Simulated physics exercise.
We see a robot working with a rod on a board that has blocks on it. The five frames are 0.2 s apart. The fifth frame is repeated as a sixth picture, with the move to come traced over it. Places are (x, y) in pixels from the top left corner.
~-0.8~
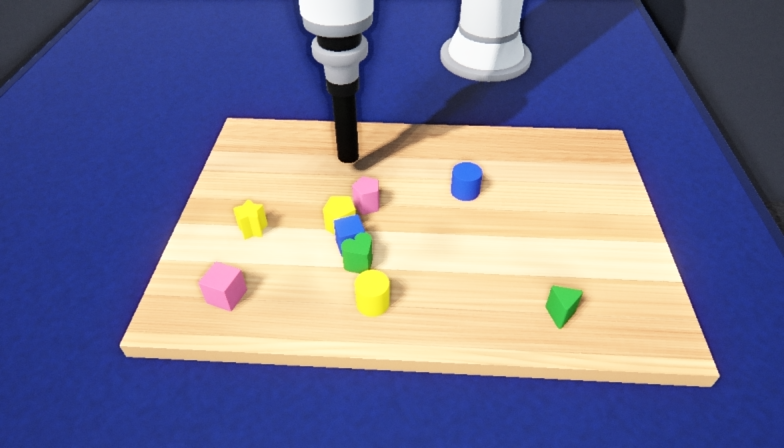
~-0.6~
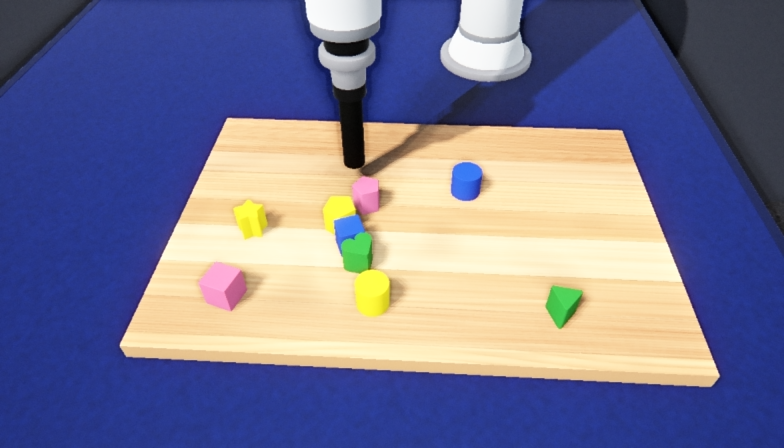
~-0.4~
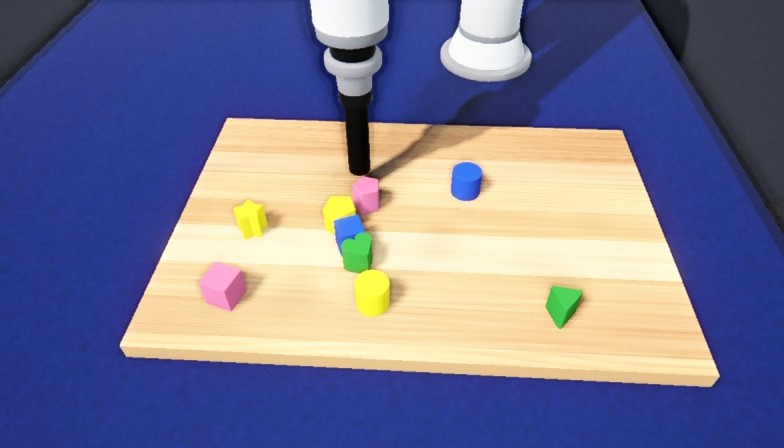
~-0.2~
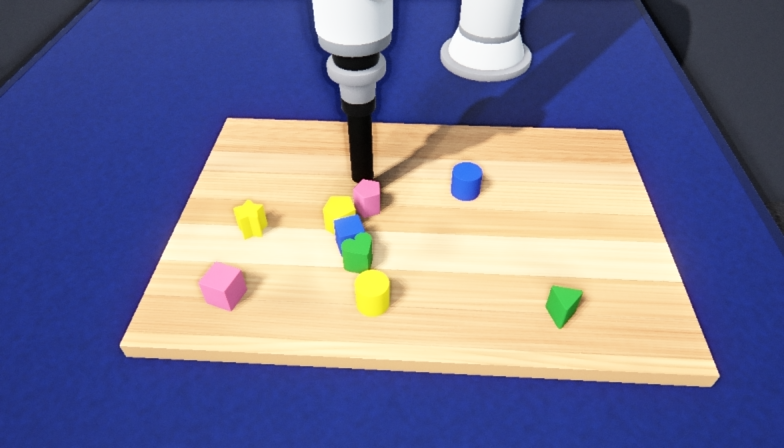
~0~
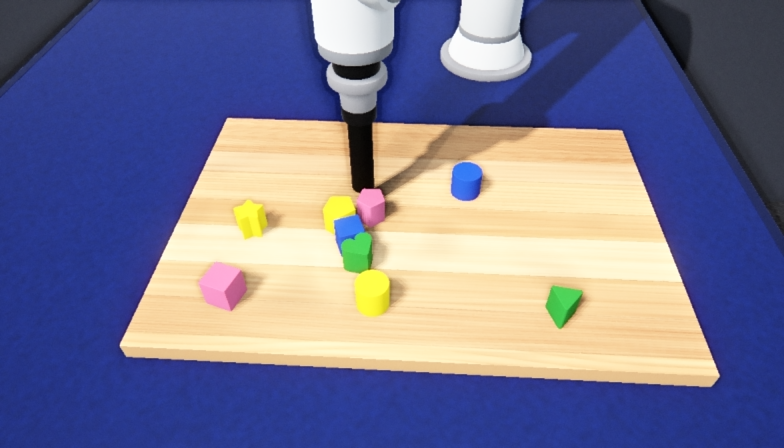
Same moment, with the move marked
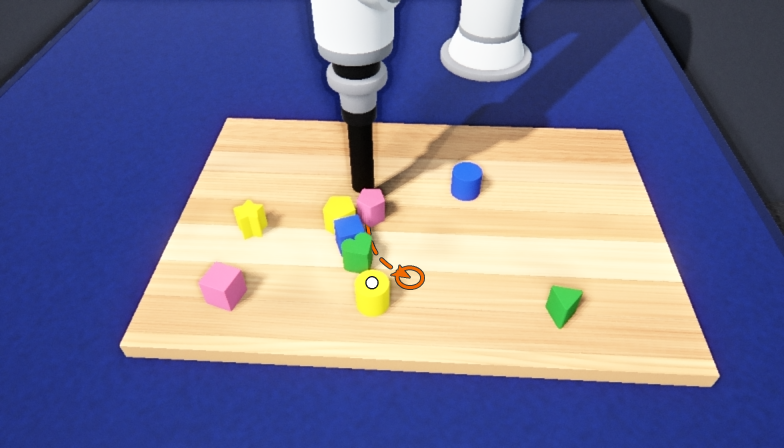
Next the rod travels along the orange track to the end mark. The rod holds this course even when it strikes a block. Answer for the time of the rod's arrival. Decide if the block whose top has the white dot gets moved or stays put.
It gets no push and keeps its place.
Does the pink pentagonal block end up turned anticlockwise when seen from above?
I expect so.
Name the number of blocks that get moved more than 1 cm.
It shifts two blocks.
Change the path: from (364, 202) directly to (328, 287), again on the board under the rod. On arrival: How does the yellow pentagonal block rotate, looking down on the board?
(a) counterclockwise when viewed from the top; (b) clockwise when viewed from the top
b (clockwise when viewed from the top)
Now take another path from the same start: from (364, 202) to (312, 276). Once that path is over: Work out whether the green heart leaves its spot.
In the end it has been moved.
Path on the board, from (364, 202) by way of (368, 228) and (379, 256) to (410, 278); the dot is on the yellow circular block.
The first path, step by step. One third of the way, rod at (368, 214); pink pentagonal block at (380, 223), turned 40° anticlockwise.
Two thirds of the way, rod at (379, 242); blue square block at (345, 228); green heart at (358, 252), turned 35° clockwise; pink pentagonal block at (398, 249), turned 55° anticlockwise.
At the end, rod at (410, 262); blue square block at (345, 228); green heart at (358, 253), turned 45° clockwise; pink pentagonal block at (428, 273), turned 40° anticlockwise; yellow circular block in place.
